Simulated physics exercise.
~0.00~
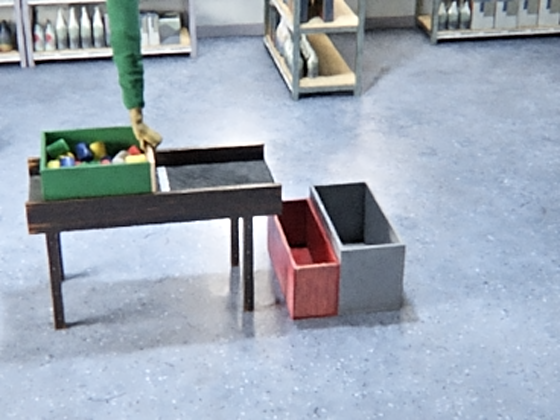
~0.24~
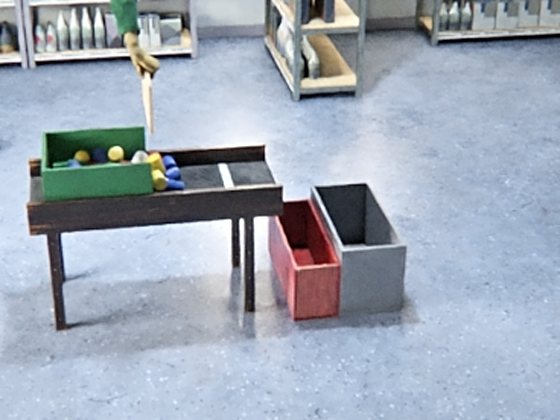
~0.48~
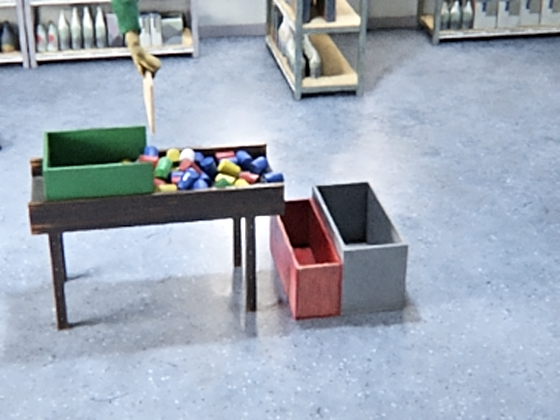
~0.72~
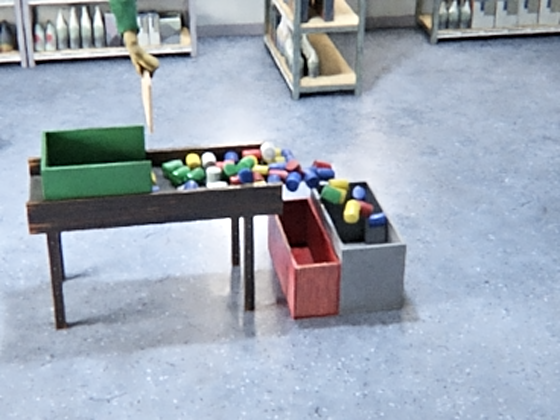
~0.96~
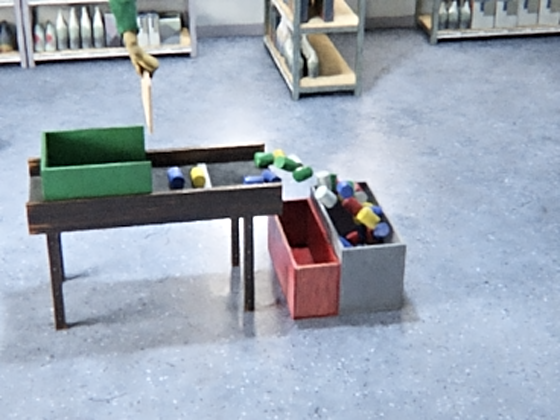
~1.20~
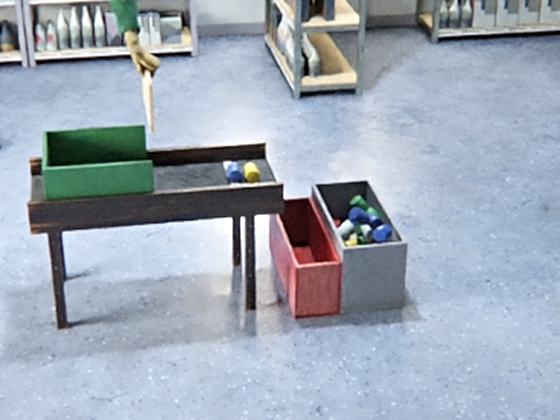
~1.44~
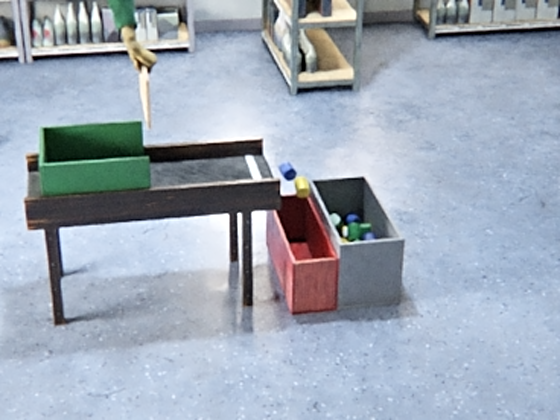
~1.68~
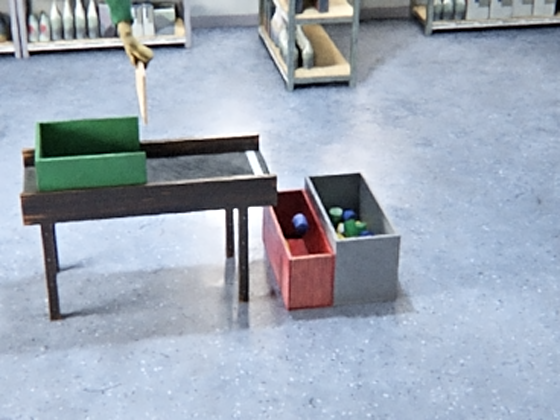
In a storeroom, colourful pieces ride a belt from a green pen into two bins.
